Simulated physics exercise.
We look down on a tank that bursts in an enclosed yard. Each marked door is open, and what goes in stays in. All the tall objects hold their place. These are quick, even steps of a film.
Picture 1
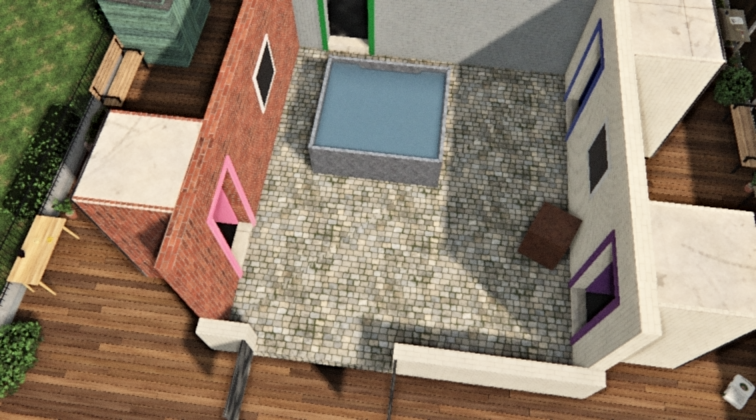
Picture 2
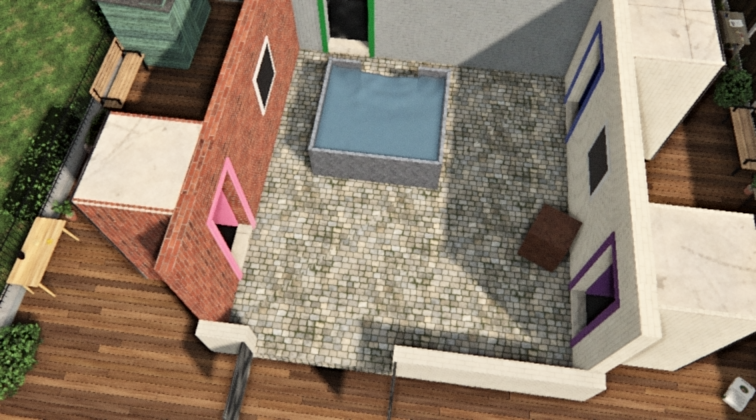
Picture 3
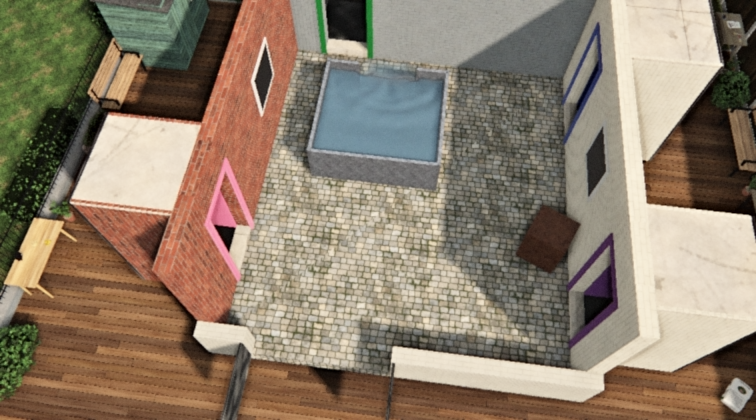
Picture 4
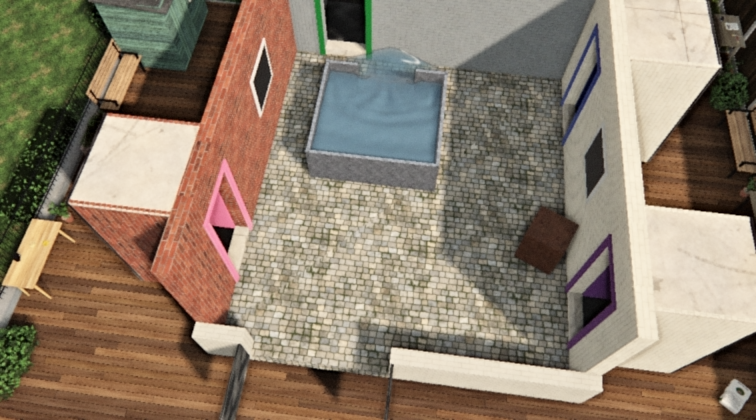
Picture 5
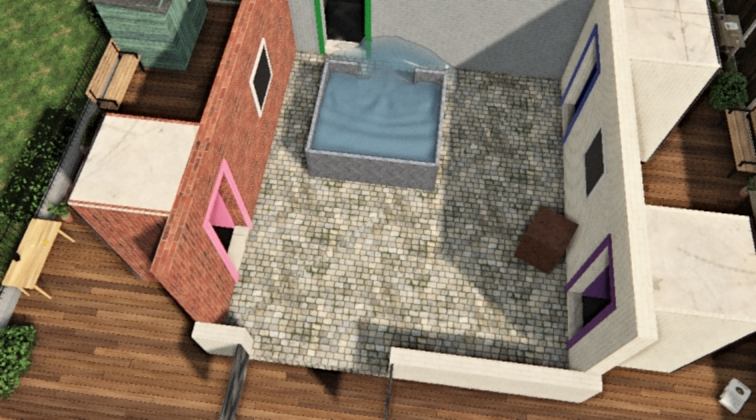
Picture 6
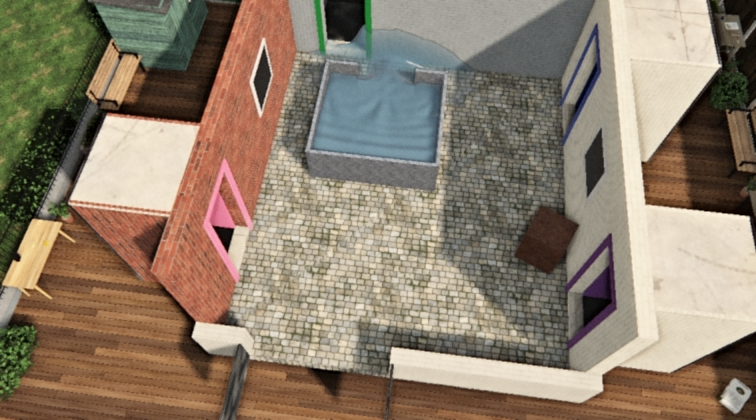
Water fills an open, grey-walled tank in a cobbled yard enclosed by walls, seen from high above. A red brick wall with a pink-edged opening stands on the left, a cream wall with blue and purple-edged openings on the right, and a brown block on the paving. The still water ripples, then pours through a gap in the tank's far side and fans out toward the grey back wall, while the view barely shifts.
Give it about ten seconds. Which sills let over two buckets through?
In the end: The green door takes more than that; the blue door takes more than that; the purple door stays under that; the pink door stays under that.
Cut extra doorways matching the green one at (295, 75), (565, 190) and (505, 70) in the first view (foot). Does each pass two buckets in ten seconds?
As listed: Goes over, takes less, keeps below it.
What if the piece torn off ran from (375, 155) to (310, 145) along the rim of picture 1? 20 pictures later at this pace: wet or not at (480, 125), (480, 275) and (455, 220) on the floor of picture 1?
In that order: Free of water, not flooded, no water.
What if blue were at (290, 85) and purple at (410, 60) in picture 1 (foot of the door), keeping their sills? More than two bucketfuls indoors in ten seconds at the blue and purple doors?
The blue door lets more in; the purple door floods.
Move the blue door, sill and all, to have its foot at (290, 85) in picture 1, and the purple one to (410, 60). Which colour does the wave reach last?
The one in pink.
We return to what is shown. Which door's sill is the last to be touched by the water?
The purple one.
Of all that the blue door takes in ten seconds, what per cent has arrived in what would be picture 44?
Close to 90 %.
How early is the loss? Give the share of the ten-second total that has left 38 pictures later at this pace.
Roughly 55 per cent.
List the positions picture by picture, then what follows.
The first frame shows still water in the open tank at (383, 109).
In the second frame, the front is at a hidden place, out from the gap on the open tank's far side.
In the third frame, water pours out on the open tank's far side and has run to a hidden place.
In the fourth frame, water pours out on the open tank's far side and has run to (433, 66).
In the fifth frame, water pours out on the open tank's far side and has run to (455, 68).
In the sixth frame, the front is at (474, 70), out from the gap on the open tank's far side.
A moment on, water covers 20 % of the floor; the green door over two buckets in, the blue door not reached, the purple door not reached, the pink door not reached.
Next, water covers 35 % of the floor; the green door over two buckets in, the blue door over two buckets in, the purple door not reached, the pink door not reached.
Then, water covers 55 % of the floor; the green door far over two buckets in, the blue door far over two buckets in, the purple door wet at the sill, nothing in, the pink door wet at the sill, nothing in.
Later, water covers 90 % of the floor; the green door far over two buckets in, the blue door far over two buckets in, the purple door wet at the sill, nothing in, the pink door wet at the sill, nothing in.
In the end, water covers 100 % of the floor; the green door far over two buckets in, the blue door far over two buckets in, the purple door wet at the sill, nothing in, the pink door wet at the sill, nothing in.
